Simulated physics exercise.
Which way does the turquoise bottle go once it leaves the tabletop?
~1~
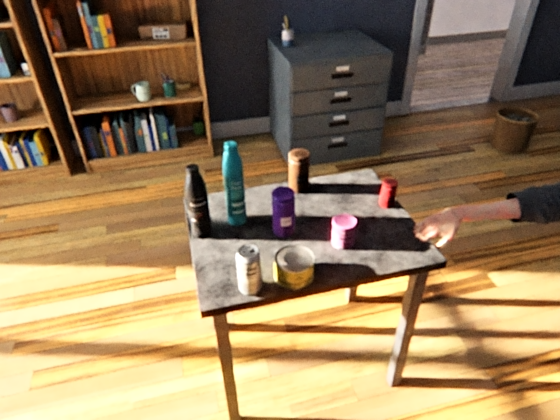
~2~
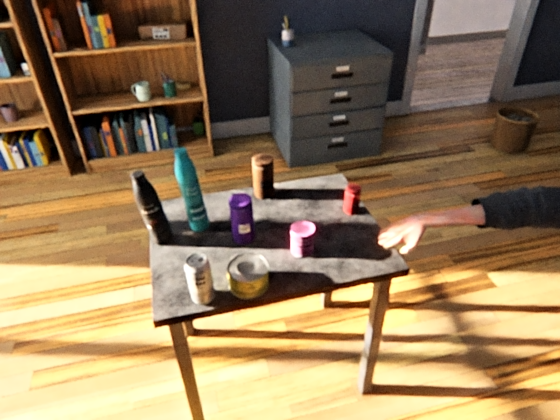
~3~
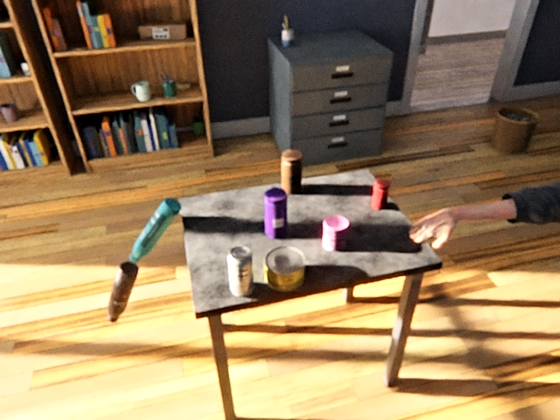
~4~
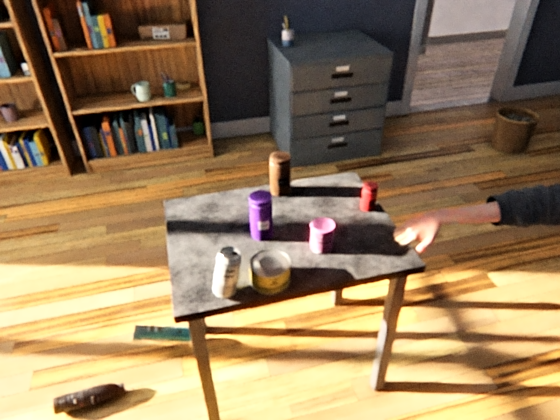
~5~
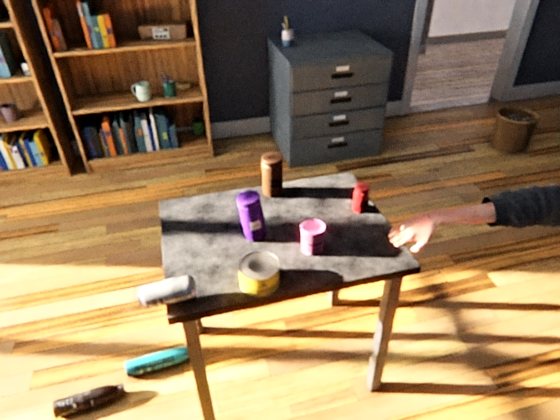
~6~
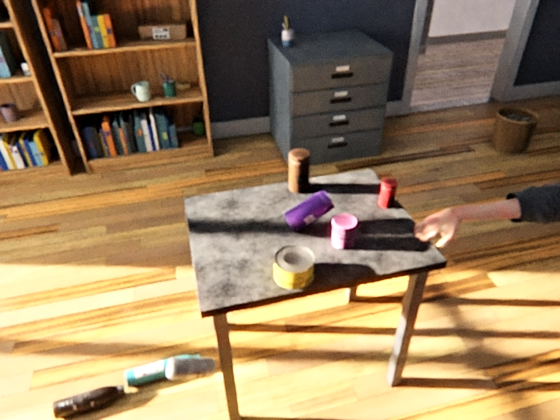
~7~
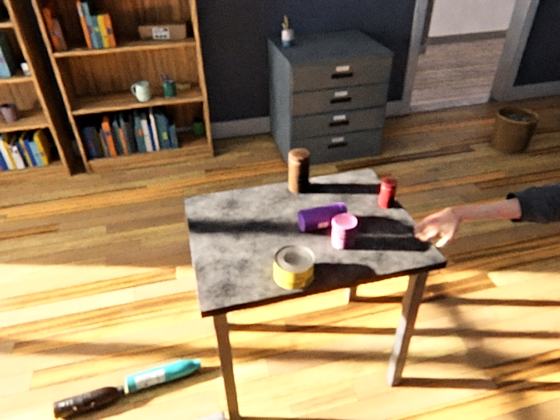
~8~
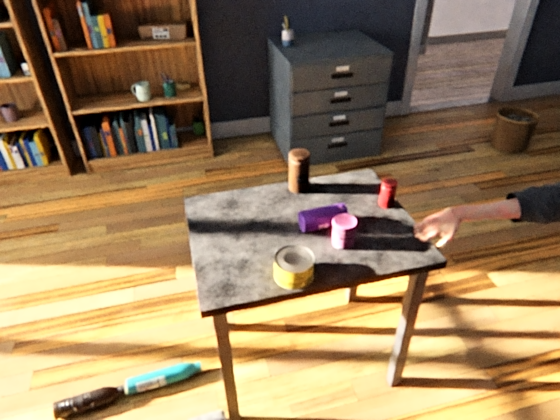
The turquoise bottle moves down, dropping past the left side of the table to the floor.
